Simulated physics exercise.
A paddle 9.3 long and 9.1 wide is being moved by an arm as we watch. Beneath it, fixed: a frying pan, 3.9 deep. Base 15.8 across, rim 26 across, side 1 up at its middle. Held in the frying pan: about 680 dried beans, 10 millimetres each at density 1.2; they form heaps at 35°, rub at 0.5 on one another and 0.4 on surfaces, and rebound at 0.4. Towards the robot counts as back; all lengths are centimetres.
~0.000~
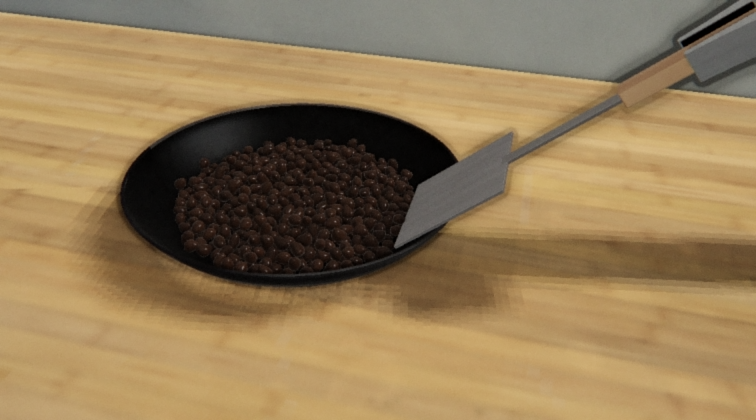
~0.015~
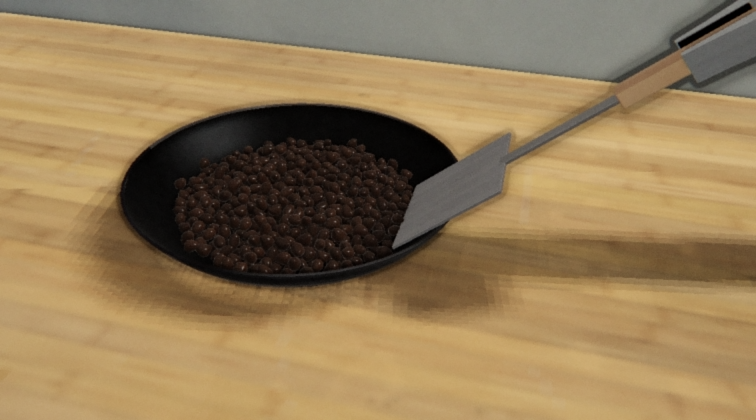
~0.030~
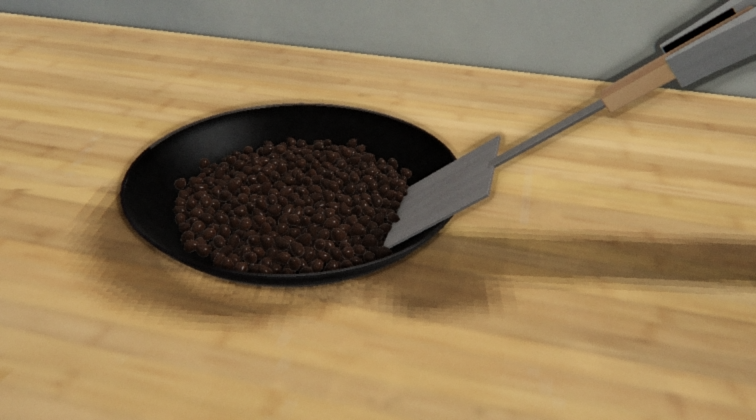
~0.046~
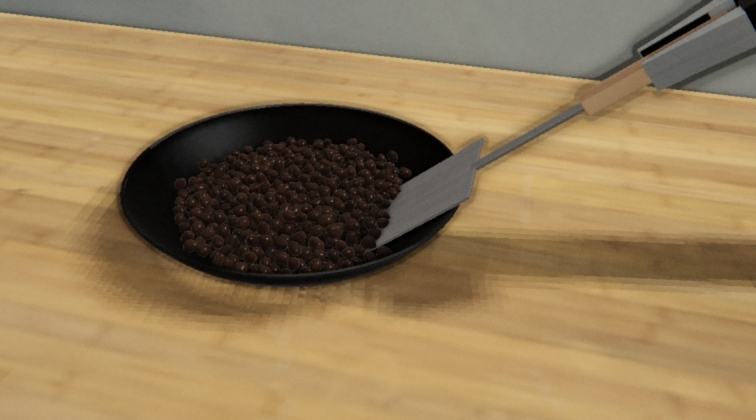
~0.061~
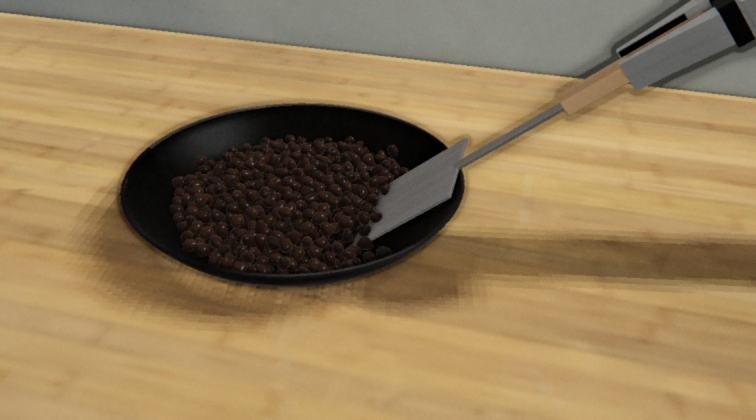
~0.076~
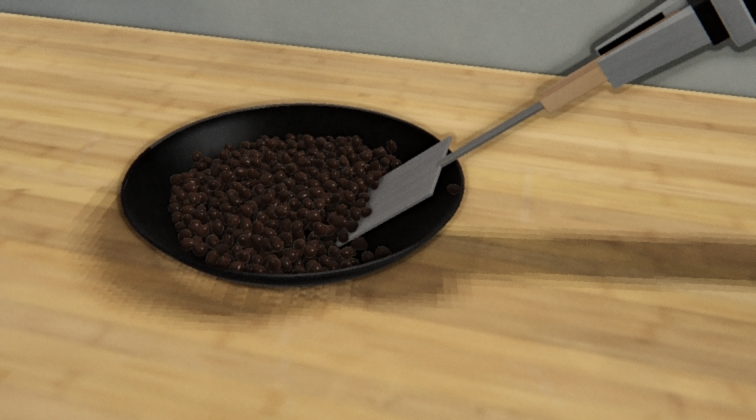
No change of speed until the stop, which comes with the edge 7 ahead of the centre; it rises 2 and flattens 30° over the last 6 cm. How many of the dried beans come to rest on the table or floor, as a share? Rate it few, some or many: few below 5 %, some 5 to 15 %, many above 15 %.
Some, 5 to 15 %.
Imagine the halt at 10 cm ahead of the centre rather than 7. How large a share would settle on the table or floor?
My guess would be around 35 per cent.
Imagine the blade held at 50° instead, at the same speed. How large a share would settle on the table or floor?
In that case, around 10 percent would end up on the table or floor.
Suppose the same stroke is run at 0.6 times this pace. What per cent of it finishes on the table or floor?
Roughly 5 percent ends on the table or floor.
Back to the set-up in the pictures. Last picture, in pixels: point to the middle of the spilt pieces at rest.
It ends up around (125, 178).
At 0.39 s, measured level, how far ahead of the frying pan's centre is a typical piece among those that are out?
Around 16 centimetres ahead.
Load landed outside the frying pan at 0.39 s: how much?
My estimate is roughly 6 %.
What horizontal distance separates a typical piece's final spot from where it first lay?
The value is roughly 5 cm.
After 0.12 s, sloping 41°, highest piece 8 above the table; 676 in the frying pan, 1 on the blade or in flight.
After 0.17 s, sloping 29°, highest piece 10 above the table; 676 in the frying pan, 1 on the blade or in flight.
After 0.39 s, sloping 11°, highest piece 6 above the table; 627 in the frying pan, 47 on the table or floor, 3 on the blade or in flight.
After 1.44 s, sloping 11°, highest piece 6 above the table; 624 in the frying pan, 53 on the table or floor.
At rest, 624 in the frying pan, 53 on the table or floor. That is 8 % on the table or floor.
